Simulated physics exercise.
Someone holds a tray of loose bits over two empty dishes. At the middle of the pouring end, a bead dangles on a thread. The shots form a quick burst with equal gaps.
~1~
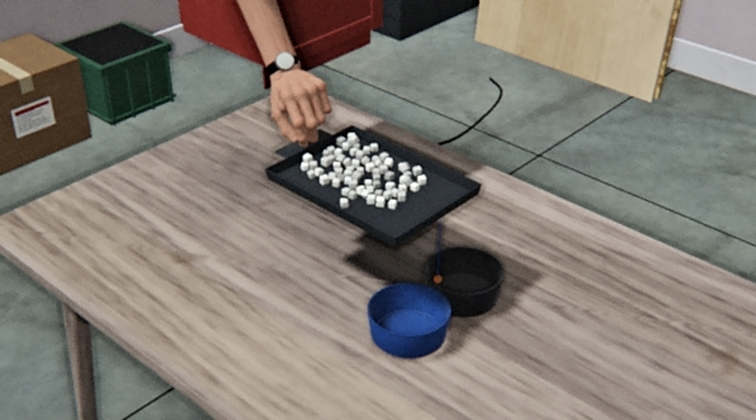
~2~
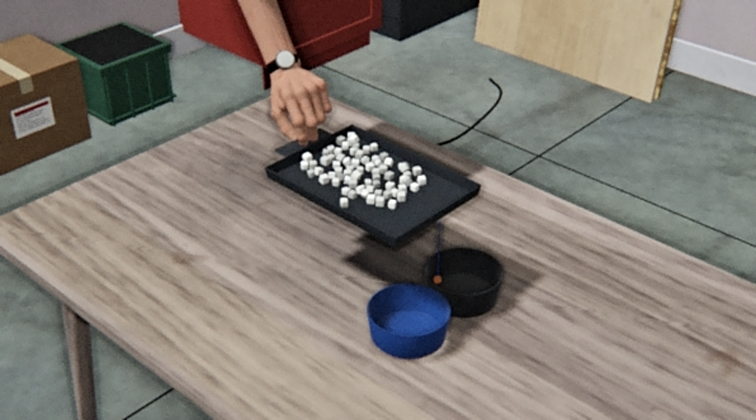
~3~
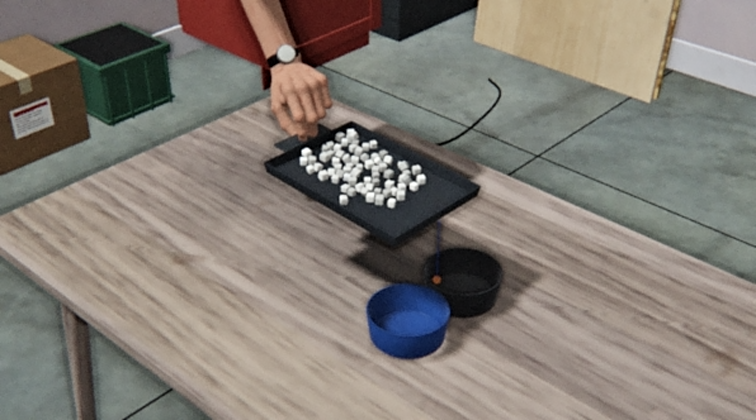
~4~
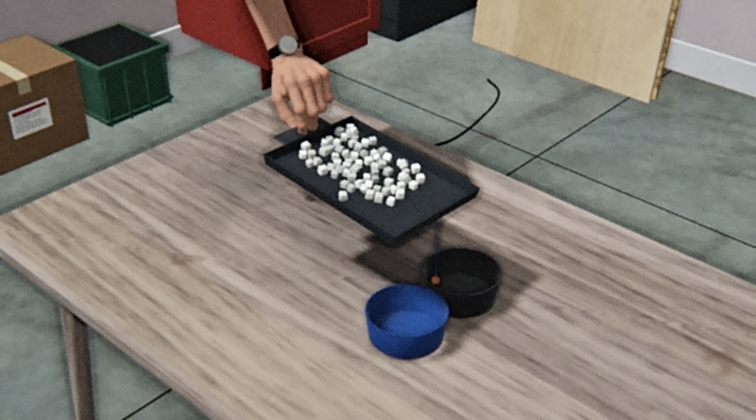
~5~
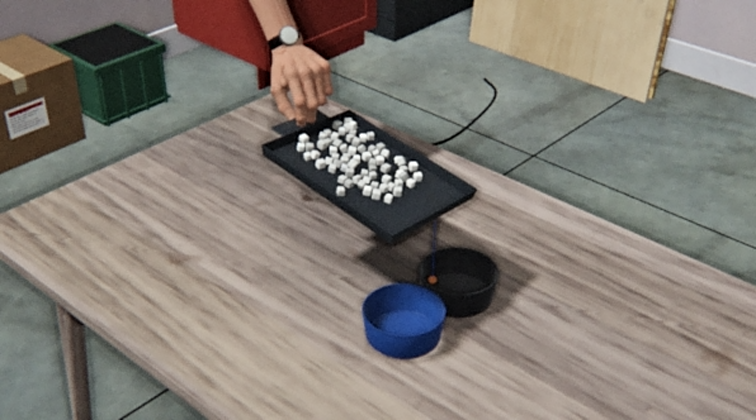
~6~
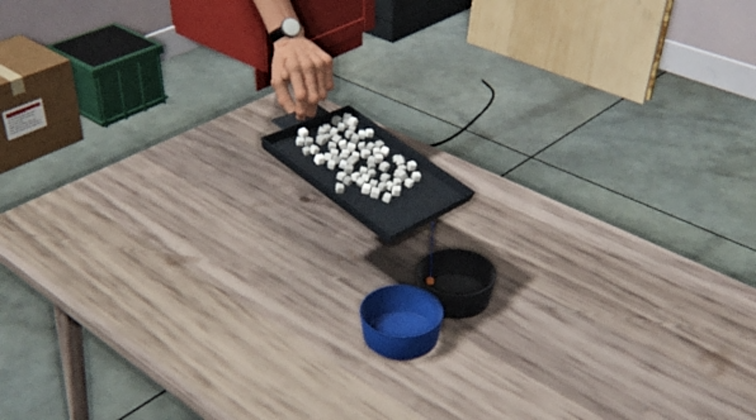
A black tray of white sugar cubes, held by a hand wearing a watch, tilted slightly above a blue bowl and a black bowl on a wooden table, while the cubes barely moved.
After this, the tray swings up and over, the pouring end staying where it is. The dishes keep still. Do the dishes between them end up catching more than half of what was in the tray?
Yes.
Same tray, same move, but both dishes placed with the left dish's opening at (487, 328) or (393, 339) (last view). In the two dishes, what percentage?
0 and 30 %.
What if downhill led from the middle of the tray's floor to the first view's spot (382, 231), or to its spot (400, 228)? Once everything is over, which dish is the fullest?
One: The left dish. Two: The left dish.
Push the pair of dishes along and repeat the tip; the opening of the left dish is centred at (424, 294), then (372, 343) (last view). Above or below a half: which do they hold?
Result, first setup: A majority share; second setup: A minority share.
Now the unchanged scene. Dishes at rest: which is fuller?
Winner: The right side.
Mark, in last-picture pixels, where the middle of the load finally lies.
Near pixel (473, 295).
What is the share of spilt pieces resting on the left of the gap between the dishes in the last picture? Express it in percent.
It amounts to some 0 percent.
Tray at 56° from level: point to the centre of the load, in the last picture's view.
Its middle sits at about pixel (442, 185).
Soon after the last picture, tray tipped steeply; nearly all on the tray; a stray few in the air.
A little later, tray tipped right over; most on the tray; a small part in the right dish; a stray few in the air.
Later still, tray tipped past a quarter turn; about two thirds in the right dish; about a third outside both.
At rest, tray tipped past a quarter turn; none in the left dish; about two thirds in the right dish; about a third outside both.
